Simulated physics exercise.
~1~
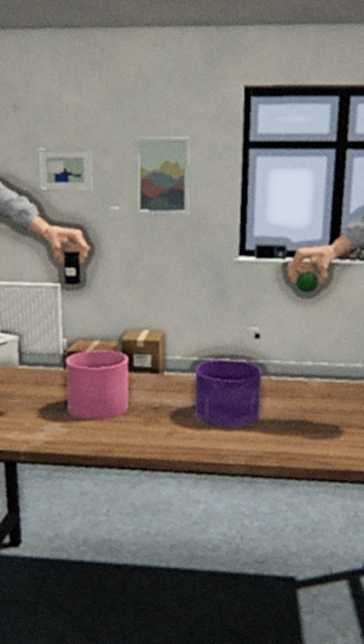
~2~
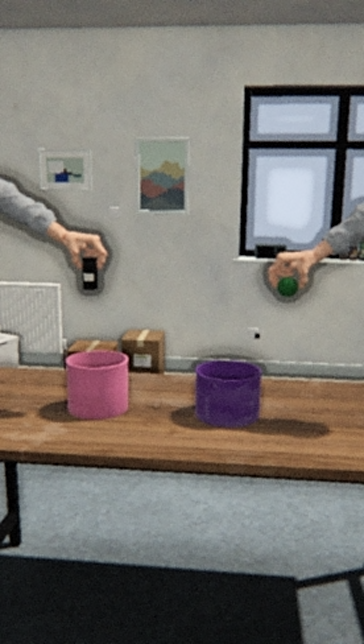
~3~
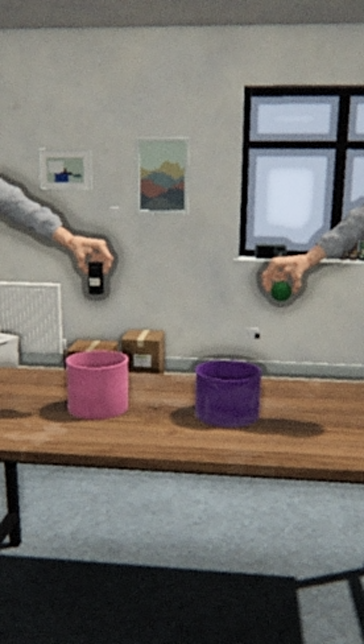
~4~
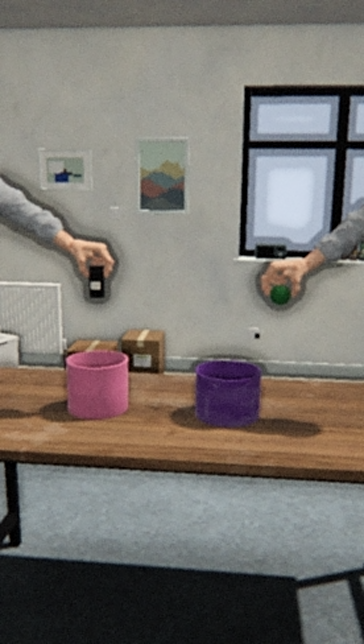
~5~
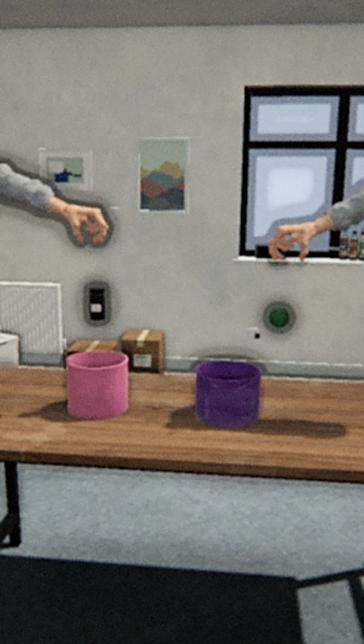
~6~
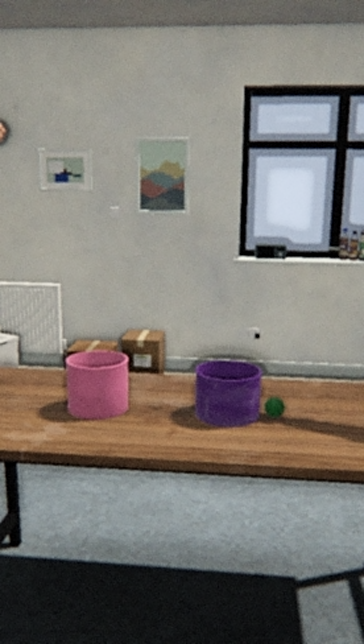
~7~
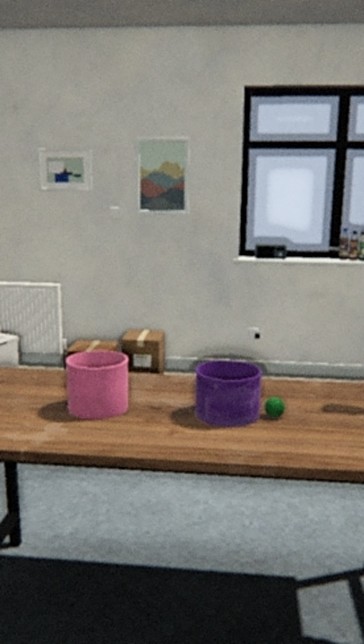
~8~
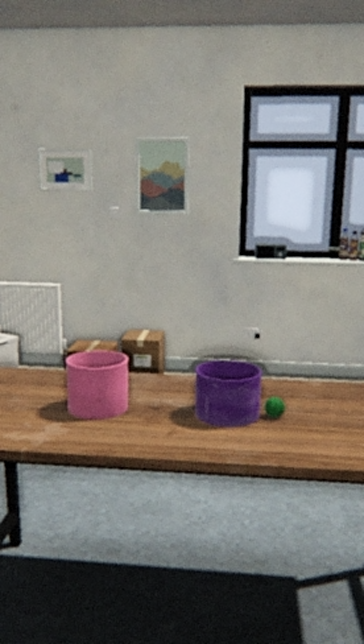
Two hands releasing a black shaker into a pink bucket and a green apple that lands on the table beside a purple pot.
